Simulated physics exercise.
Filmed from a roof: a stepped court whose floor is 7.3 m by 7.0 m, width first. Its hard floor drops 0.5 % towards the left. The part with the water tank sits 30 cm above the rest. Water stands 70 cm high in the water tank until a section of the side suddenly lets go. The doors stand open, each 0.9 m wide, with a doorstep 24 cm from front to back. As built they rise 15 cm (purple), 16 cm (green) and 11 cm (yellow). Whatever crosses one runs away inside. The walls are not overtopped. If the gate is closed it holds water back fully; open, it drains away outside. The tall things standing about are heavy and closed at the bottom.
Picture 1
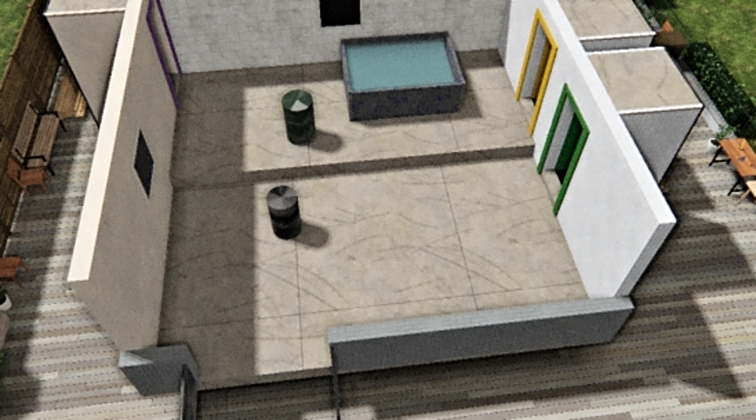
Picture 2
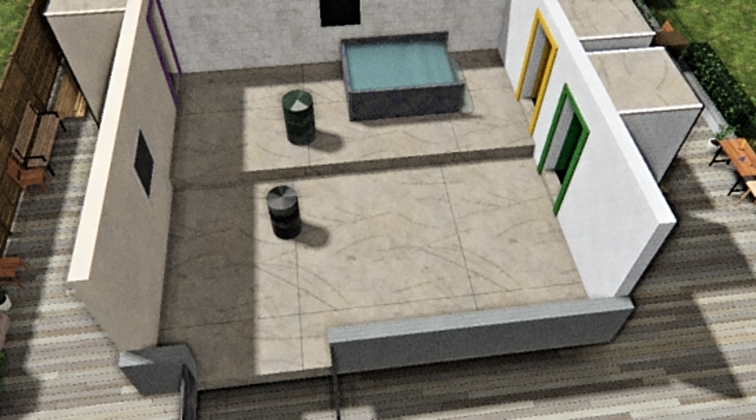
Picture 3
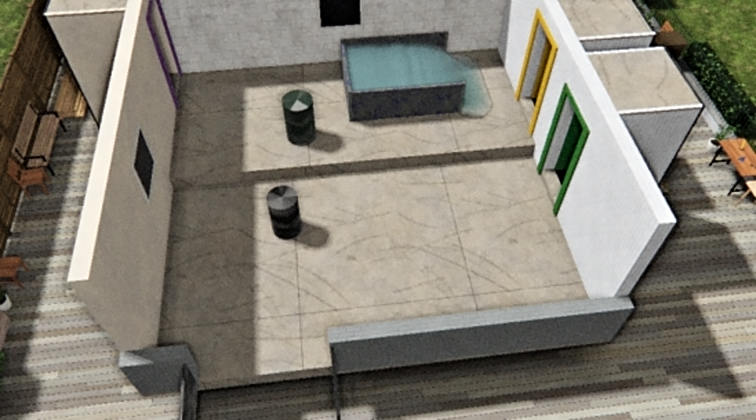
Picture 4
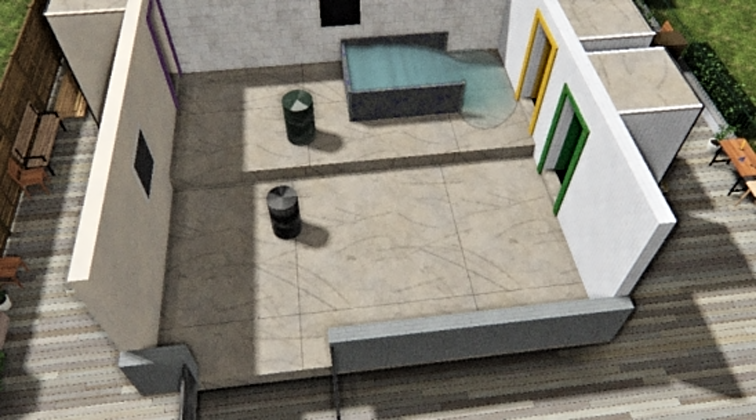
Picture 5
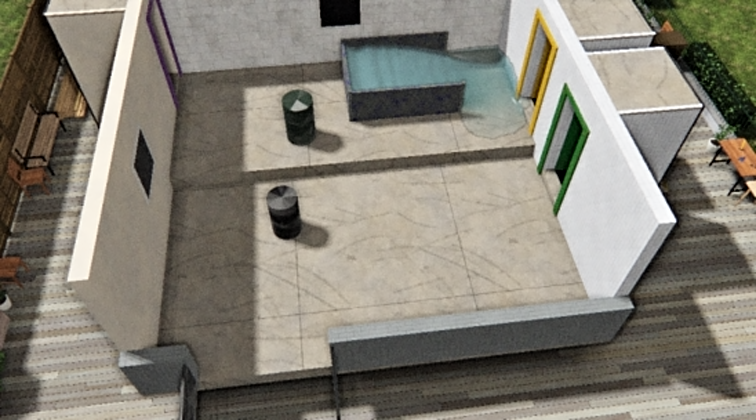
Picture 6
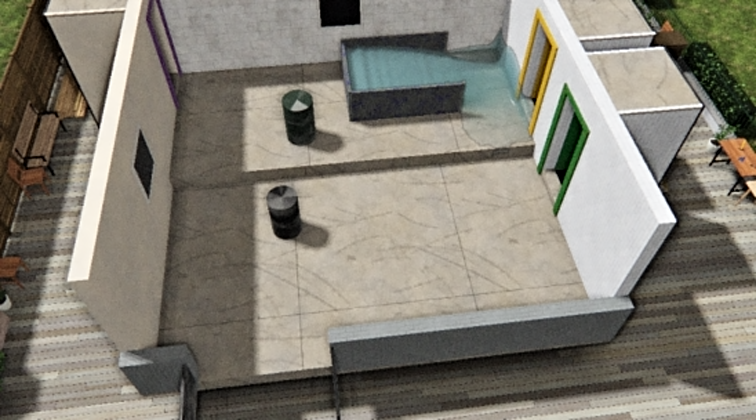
Water pours from the right side of the tank and spreads across the raised floor.
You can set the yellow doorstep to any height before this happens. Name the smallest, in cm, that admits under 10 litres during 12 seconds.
It would have to be roughly 32 cm high.
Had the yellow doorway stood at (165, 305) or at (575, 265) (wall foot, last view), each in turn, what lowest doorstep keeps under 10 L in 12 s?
About 10.0 and 9.0 cm.
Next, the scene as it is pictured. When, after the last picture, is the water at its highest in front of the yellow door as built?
At about 1.0 s.
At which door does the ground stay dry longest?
It is the purple one.
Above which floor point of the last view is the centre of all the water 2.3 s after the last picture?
Around (456, 113).
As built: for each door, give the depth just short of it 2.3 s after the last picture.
Depths in cm: Purple 0, green 10, yellow 21.
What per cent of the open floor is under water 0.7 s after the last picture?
Near 10 per cent is wet.
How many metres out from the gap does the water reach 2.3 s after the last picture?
About 6.0 m.
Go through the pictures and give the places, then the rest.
In the first frame, the water tank at (401, 64) is whole and still, 70 cm deep; the yellow door at (535, 79) is dry.
In the second frame, water pours out at (451, 76) and has run 0.3 m, to (470, 109); about 9 cm deep outside, 70 cm at the back.
In the third frame, the front is at (488, 105), 0.7 m from the gap at (451, 78); 1.3 m2 of floor is wet, 70 cm left at the back.
In the fourth frame, the gap is at (451, 79), the front 1.3 m out at (514, 99); the back of the water tank holds 70 cm.
In the fifth frame, the front is at (527, 104), 1.5 m from the gap at (450, 79); 3.4 m2 of floor is wet, 67 cm left at the back.
In the sixth frame, water pours out at (450, 79) and has run 1.6 m, to (531, 134); about 13 cm deep outside, 60 cm at the back; water is at the yellow door at (535, 79).
Then, 0.7 s after the last picture water covers 10 % of the floor, deepest (54 cm) near (495, 52); 29 cm at the yellow door, 42 litres in over its 11 cm doorstep.
Then, 2.3 s after the last picture water covers 30 % of the floor, deepest (30 cm) near (452, 61); 21 cm at the yellow door, 174 litres in over its 11 cm doorstep.
Then, 11.3 s after the last picture water covers 85 % of the floor, deepest (10 cm) near (173, 197); 5 cm at the yellow door, 211 litres in over its 11 cm doorstep.
At the yellow door as built, the water peaked near 29 cm, 1.1 s after the last picture.
Run again over the same 12 s with other heights there, 23 litres in over 28 cm, 1 litre over 38 cm. The limit of 10 litres is kept from about 32 cm up.
